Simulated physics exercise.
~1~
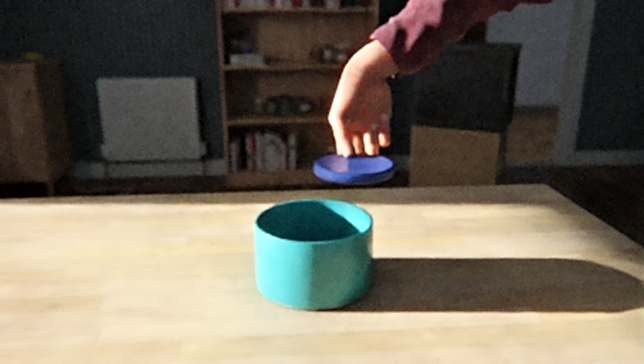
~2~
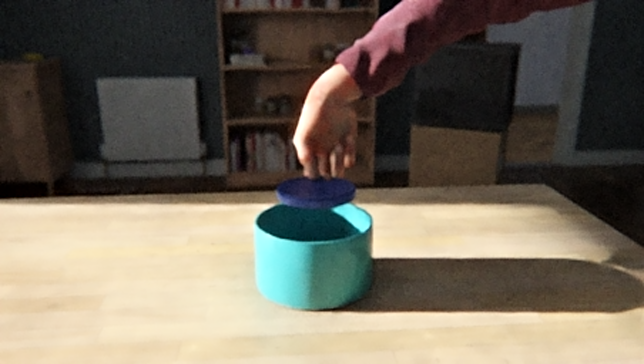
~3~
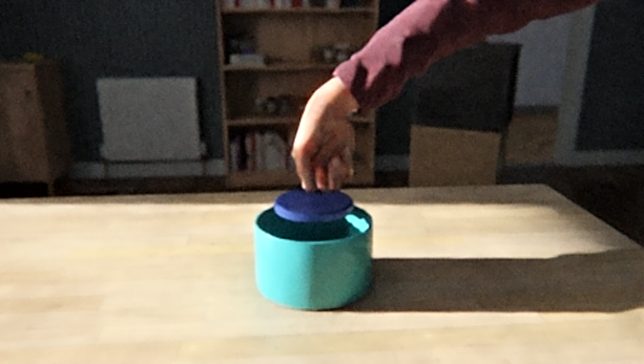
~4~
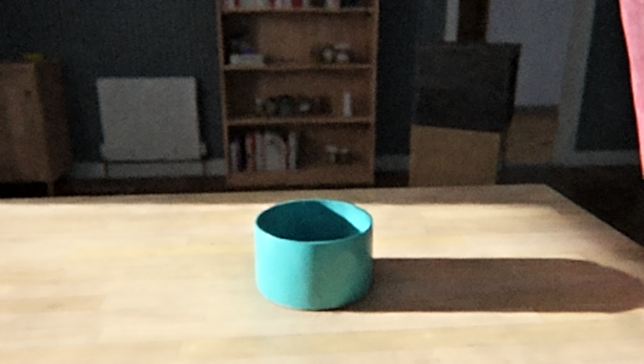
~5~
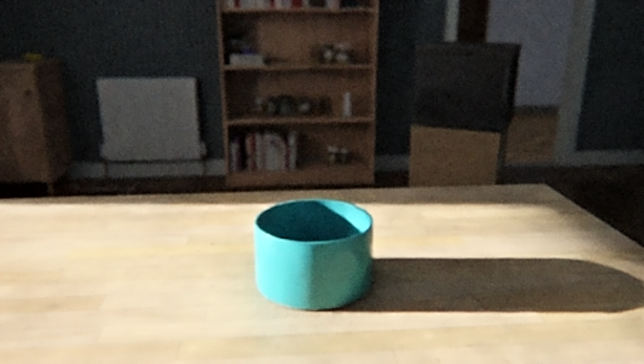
A blue coaster is lowered by a hand into a teal pot and drops inside.
